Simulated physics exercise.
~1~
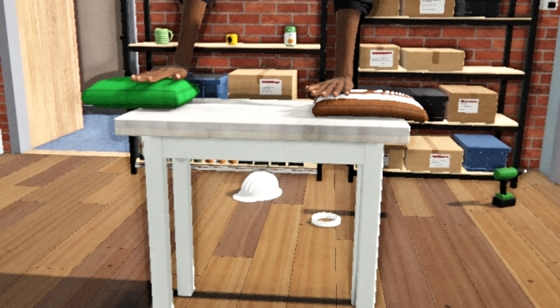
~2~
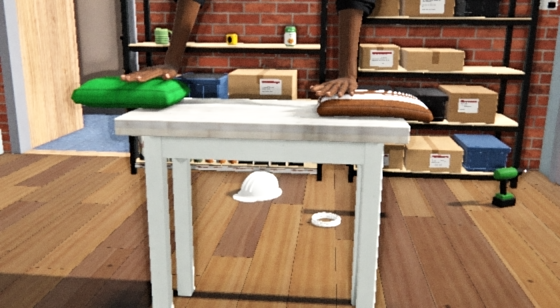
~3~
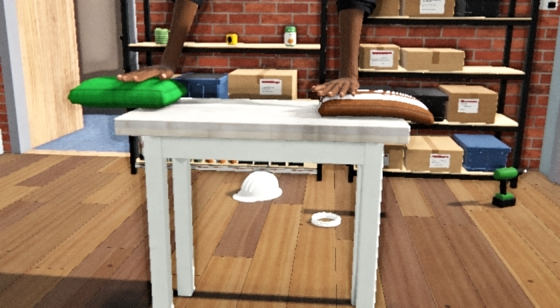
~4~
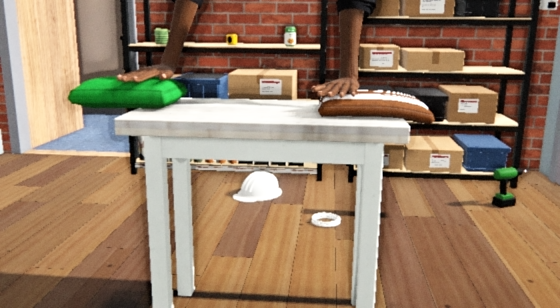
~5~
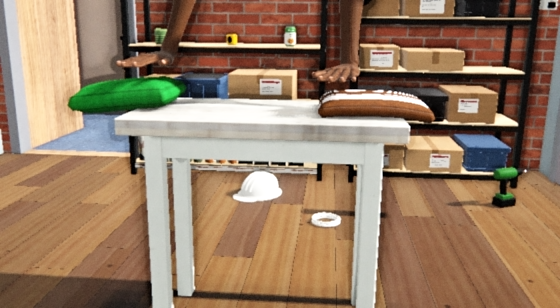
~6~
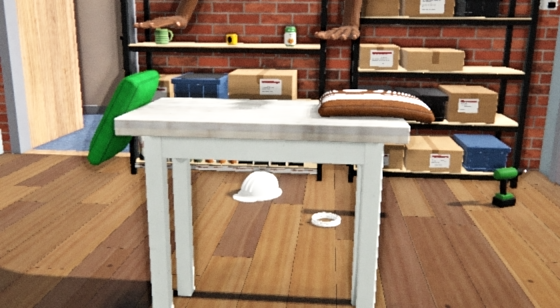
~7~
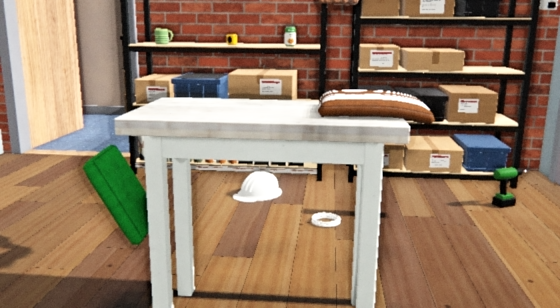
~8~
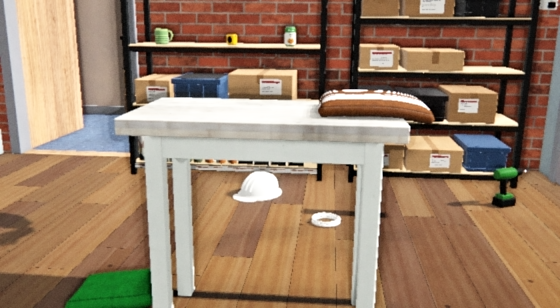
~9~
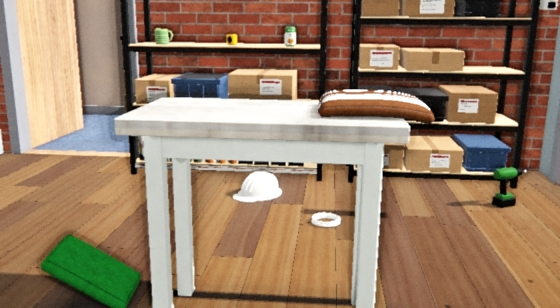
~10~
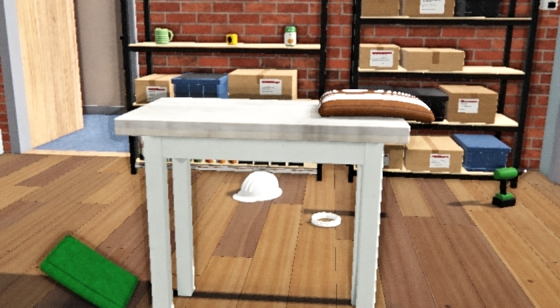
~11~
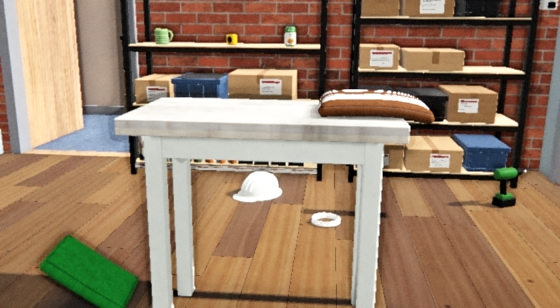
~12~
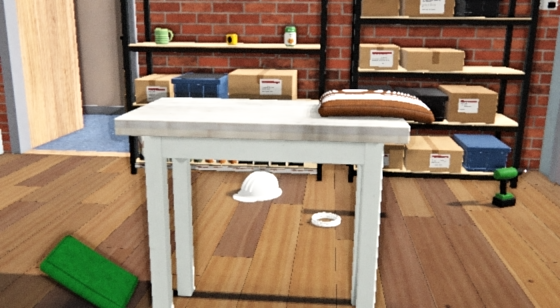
A green soft bag tipped off the left edge of a white table after two hands pushing it and a brown folded blanket apart lifted away, and it dropped and settled on the wooden floor while the blanket stayed on top.
